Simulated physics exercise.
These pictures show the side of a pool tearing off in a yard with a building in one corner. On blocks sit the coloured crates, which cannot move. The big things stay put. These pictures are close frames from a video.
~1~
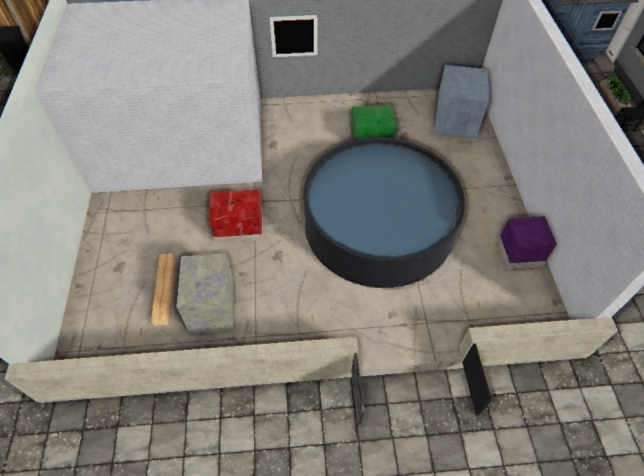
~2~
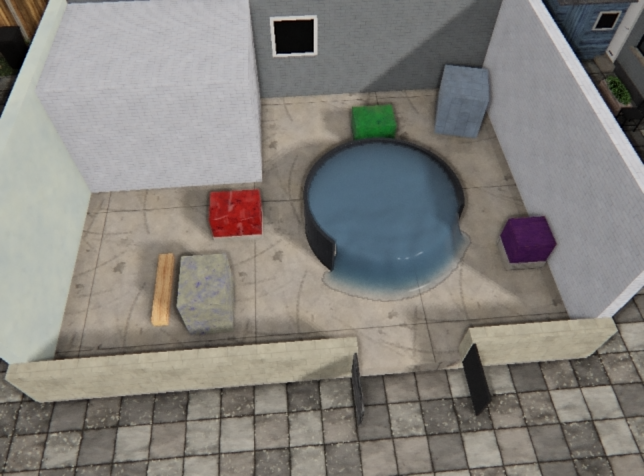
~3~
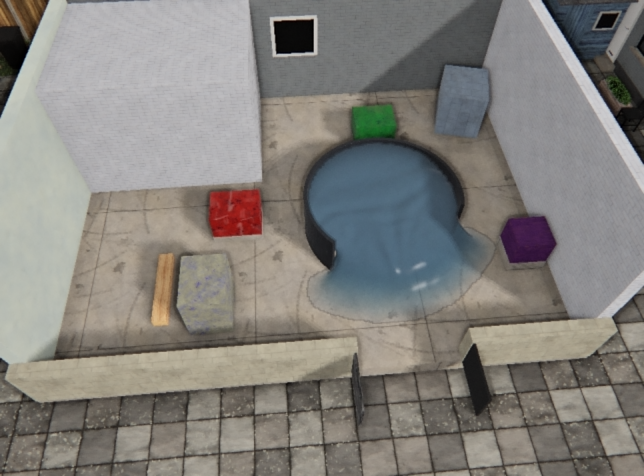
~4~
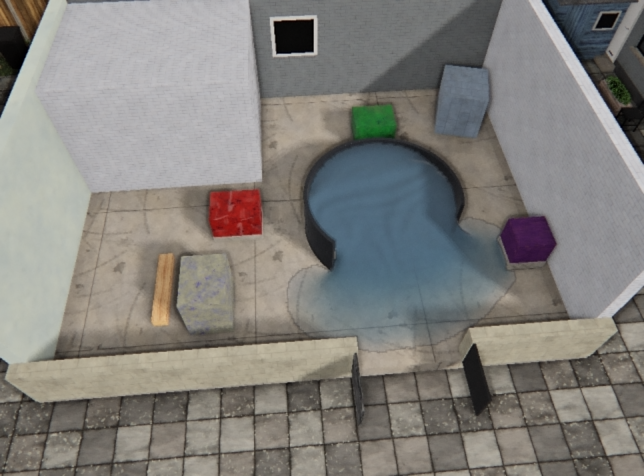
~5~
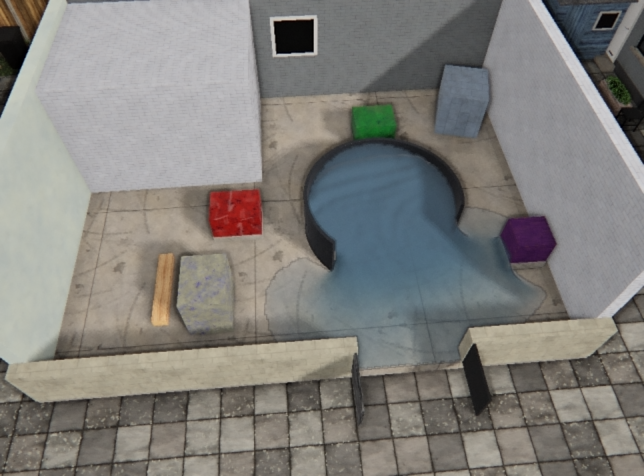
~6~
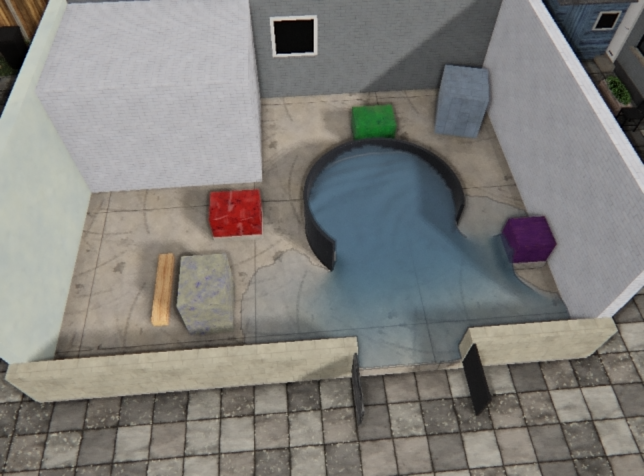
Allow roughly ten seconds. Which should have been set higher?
As for the purple crate it's moistened by the water, as for the green crate it's moistened by the water, as for the red crate it's untouched by the water.
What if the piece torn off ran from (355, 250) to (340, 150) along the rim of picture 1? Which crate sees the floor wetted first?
The red crate.
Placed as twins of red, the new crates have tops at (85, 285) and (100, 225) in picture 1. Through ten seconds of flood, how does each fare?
One after the other: Is flooded, stays untouched.
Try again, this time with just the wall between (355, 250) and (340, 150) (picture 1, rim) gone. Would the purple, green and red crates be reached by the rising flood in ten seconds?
Result: Purple is not reached; green is swamped; red is swamped.
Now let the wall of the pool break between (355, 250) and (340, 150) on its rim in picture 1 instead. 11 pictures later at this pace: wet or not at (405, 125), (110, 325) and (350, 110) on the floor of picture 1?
Taken in turn, that's not reached, reached, and finally reached.
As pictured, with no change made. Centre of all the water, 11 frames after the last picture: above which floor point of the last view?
I'd say near (407, 271).
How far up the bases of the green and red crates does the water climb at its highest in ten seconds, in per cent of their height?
260 and 80 %, roughly.
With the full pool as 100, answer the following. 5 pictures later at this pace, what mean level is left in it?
52 percent or so.
A moment on, water covers 30 % of the floor; the purple crate water round its plinth, the green crate not reached, the red crate water round its plinth.
Next, water covers 40 % of the floor; the purple crate water round its plinth, the green crate not reached, the red crate water round its plinth.
Then, water covers 55 % of the floor; the purple crate water round its plinth, the green crate water round its plinth, the red crate water round its plinth.
Later, water covers 80 % of the floor; the purple crate water round its plinth, the green crate water round its plinth, the red crate water round its plinth.
In the end, water covers 100 % of the floor; the purple crate was topped, the green crate was topped, the red crate stayed above the water.
